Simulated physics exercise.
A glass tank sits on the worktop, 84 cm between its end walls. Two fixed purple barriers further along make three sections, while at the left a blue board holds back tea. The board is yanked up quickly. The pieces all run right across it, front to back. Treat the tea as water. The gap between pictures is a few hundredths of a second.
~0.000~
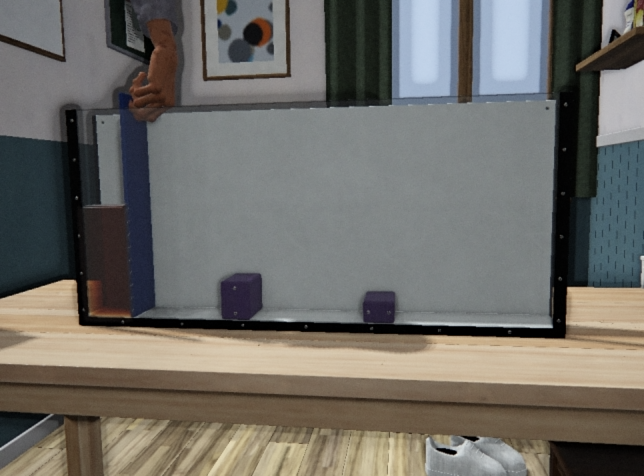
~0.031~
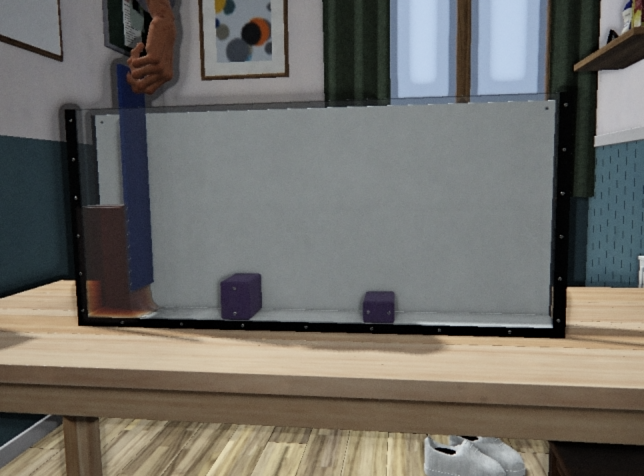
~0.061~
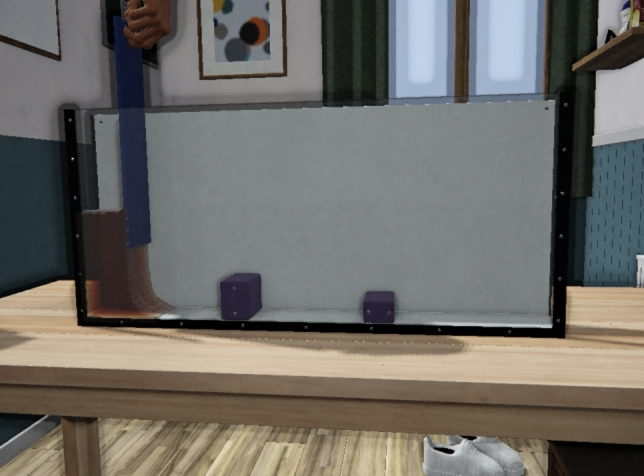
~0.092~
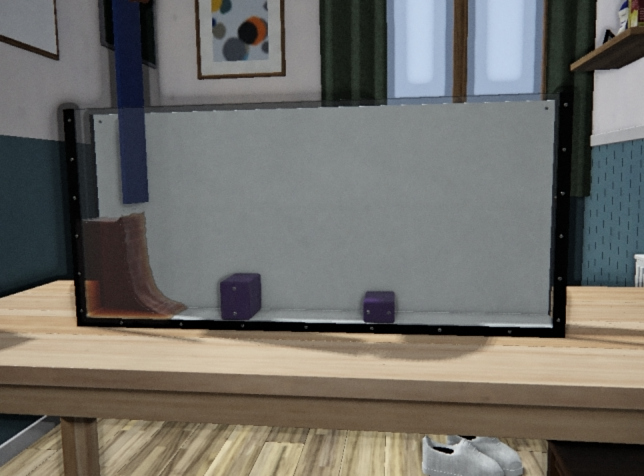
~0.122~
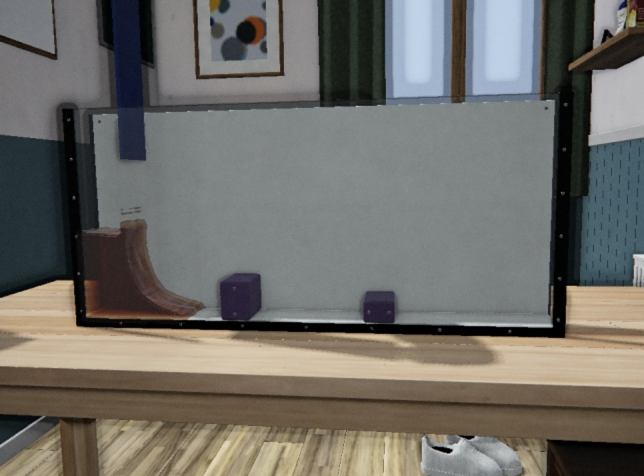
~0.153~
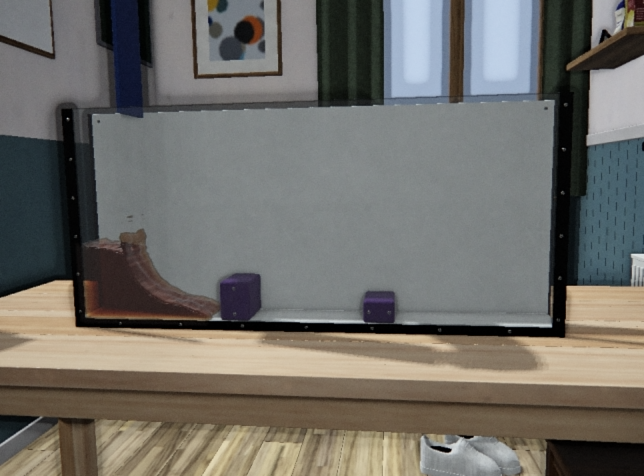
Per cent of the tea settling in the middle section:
Roughly 28 out of 100.
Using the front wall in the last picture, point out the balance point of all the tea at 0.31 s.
Roughly at pixel (169, 288).
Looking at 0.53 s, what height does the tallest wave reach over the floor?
About 35.5 cm.
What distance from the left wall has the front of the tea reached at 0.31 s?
About 30 cm.
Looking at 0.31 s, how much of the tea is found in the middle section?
That share comes to around 2 percent, give or take.
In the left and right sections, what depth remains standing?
Depths: About 4.5 cm, about 0.5 cm.
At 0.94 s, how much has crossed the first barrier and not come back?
Roughly 30 %.
Then, 0.31 s in, the shares are 98, 2 and 0 per cent from left to right.
Then, 0.53 s in, the shares are 70, 30 and 0 per cent from left to right.
Then, 0.94 s in, the shares are 69, 27 and 4 per cent from left to right.
Finally, the split from left to right is 68, 27 and 4 per cent.
